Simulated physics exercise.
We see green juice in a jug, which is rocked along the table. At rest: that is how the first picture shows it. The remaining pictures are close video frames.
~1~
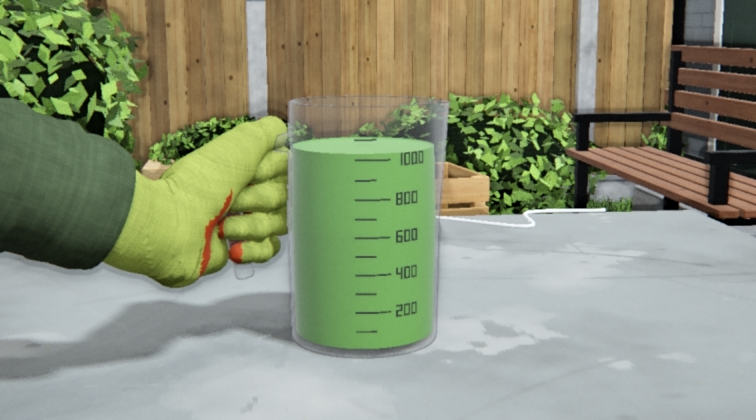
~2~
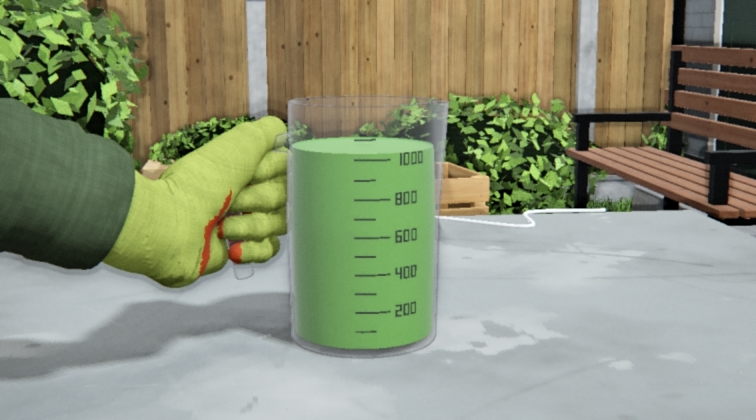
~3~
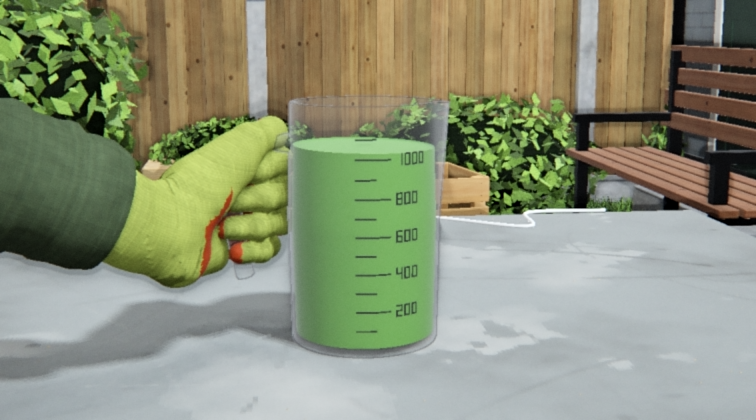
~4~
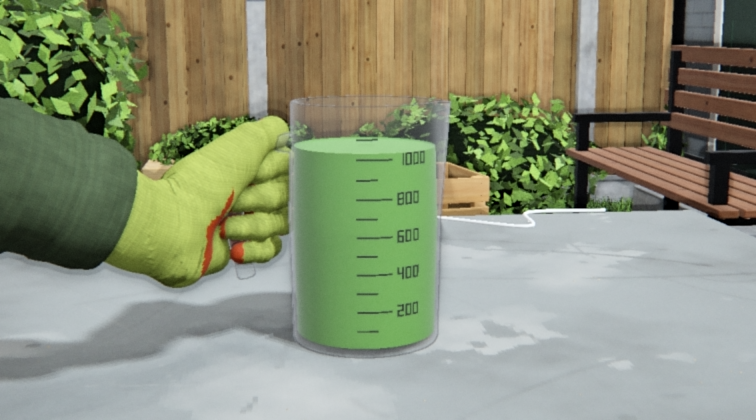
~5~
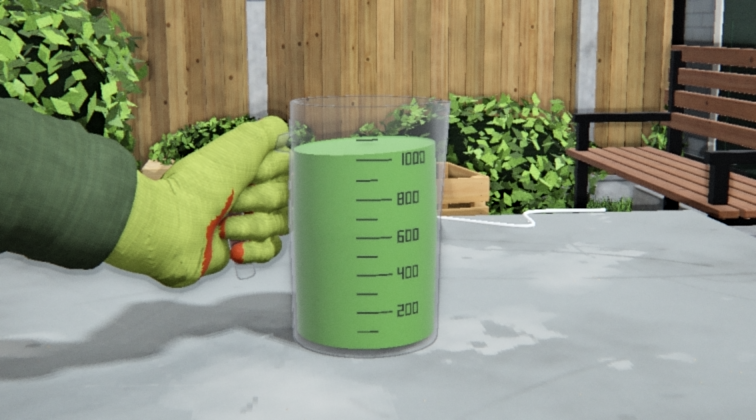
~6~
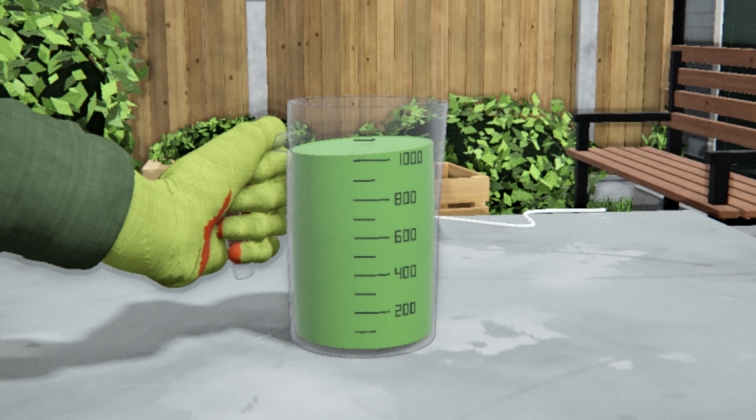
A green hand stays beside a clear jug of green juice that barely rocks.
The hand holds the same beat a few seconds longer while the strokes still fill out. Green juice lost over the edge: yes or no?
No.
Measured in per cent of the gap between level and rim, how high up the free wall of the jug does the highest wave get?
I'd put it at close to 40 in a hundred.
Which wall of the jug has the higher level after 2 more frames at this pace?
The left edge.
Next, the highest wave so far stays far below the rim.
After that, the highest wave so far climbs under half way to the rim.
Finally, the highest wave so far climbs under half way to the rim; nothing has left it.
